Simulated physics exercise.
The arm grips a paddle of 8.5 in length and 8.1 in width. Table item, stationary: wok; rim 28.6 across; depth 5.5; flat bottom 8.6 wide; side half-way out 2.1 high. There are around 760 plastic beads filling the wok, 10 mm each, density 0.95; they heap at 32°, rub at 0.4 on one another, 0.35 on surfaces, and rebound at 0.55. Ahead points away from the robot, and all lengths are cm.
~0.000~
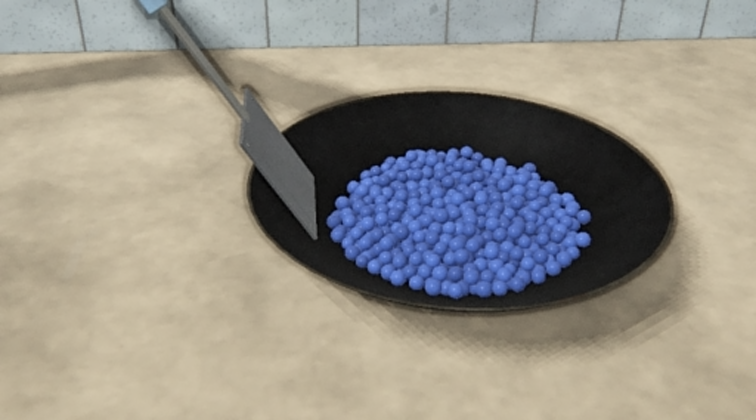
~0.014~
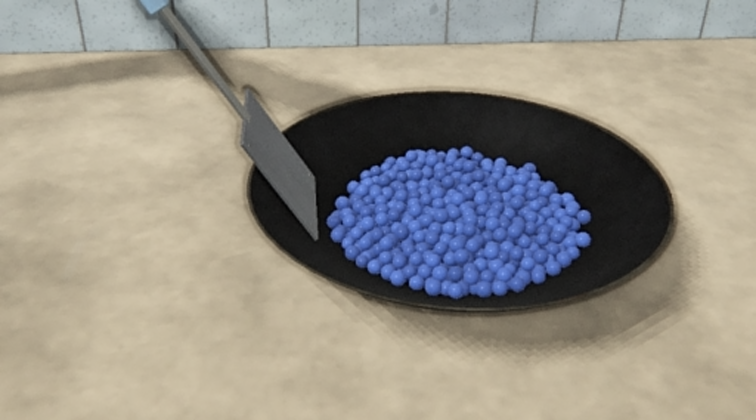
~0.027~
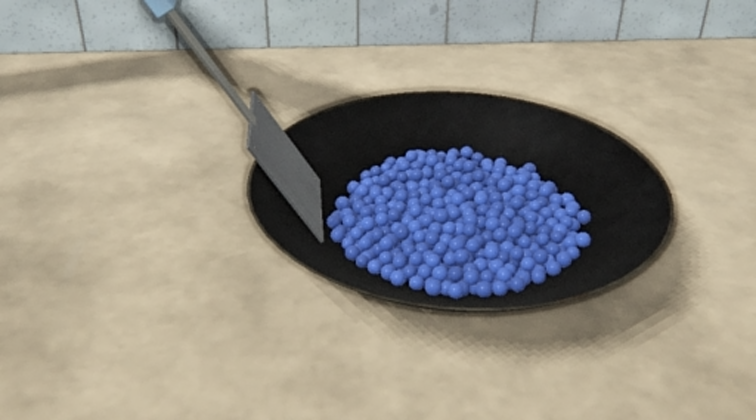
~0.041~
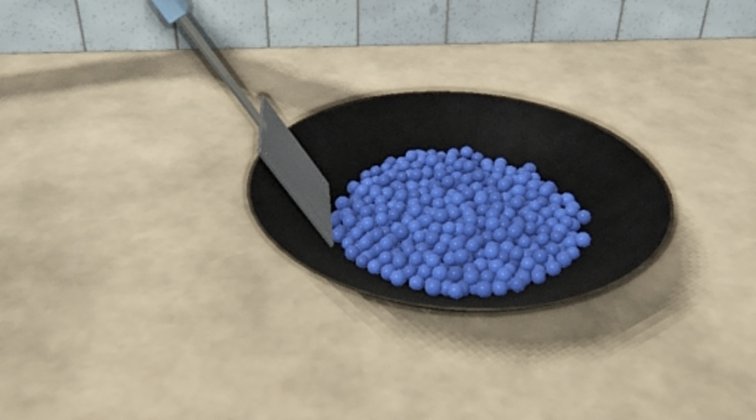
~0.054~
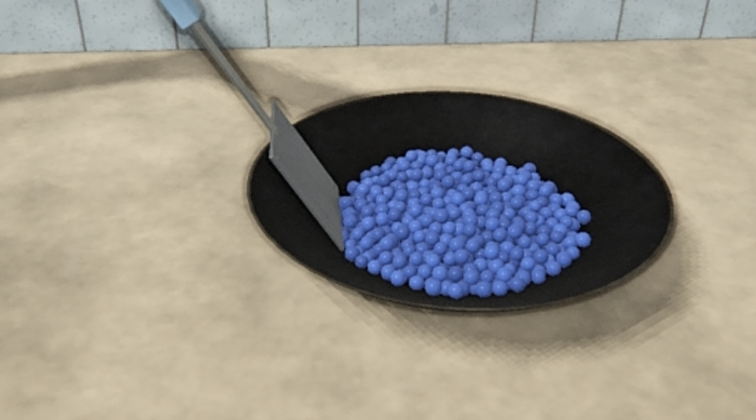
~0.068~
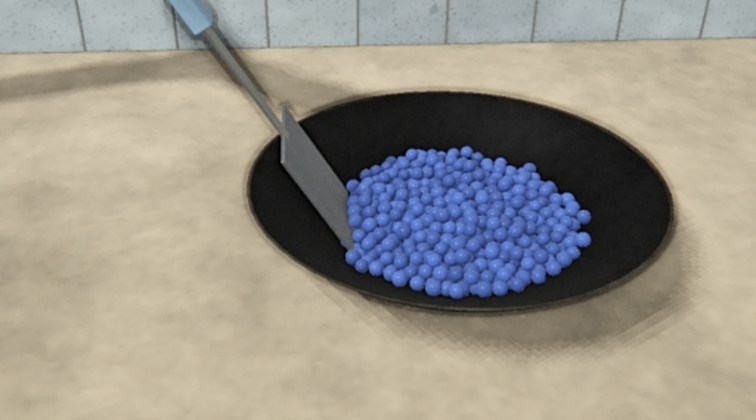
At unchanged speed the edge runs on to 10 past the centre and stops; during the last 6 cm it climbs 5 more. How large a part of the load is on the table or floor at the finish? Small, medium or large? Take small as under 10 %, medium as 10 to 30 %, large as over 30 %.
Medium, so between 10 and 30 %.
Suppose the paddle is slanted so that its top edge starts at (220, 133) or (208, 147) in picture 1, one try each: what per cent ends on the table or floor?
Roughly 20% and 20%.
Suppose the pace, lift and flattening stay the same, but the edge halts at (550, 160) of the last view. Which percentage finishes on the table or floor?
Something near 5 in a hundred.
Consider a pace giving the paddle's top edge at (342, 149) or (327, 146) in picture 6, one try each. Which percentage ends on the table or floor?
Close to 50 per cent in the first try and close to 50 per cent in the second.
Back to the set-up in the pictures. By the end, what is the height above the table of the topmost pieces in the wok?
Roughly 6.5 centimetres.
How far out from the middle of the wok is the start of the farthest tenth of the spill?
Some 45 cm.
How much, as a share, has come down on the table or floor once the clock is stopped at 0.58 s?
Some 20 per cent of the load.
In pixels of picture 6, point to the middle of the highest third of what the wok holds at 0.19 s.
Roughly at (515, 196).
By 0.19 s, sloping 59°, highest piece 5 above the table; 756 in the wok.
By 0.32 s, sloping 59°, highest piece 7 above the table; 755 in the wok, 1 on the blade or in flight.
By 0.58 s, sloping 59°, highest piece 6 above the table; 599 in the wok, 157 on the table or floor.
By 1.63 s, sloping 59°, highest piece 6 above the table; 599 in the wok, 157 on the table or floor.
Final count, 599 in the wok, 157 on the table or floor. That is 21 % on the table or floor.
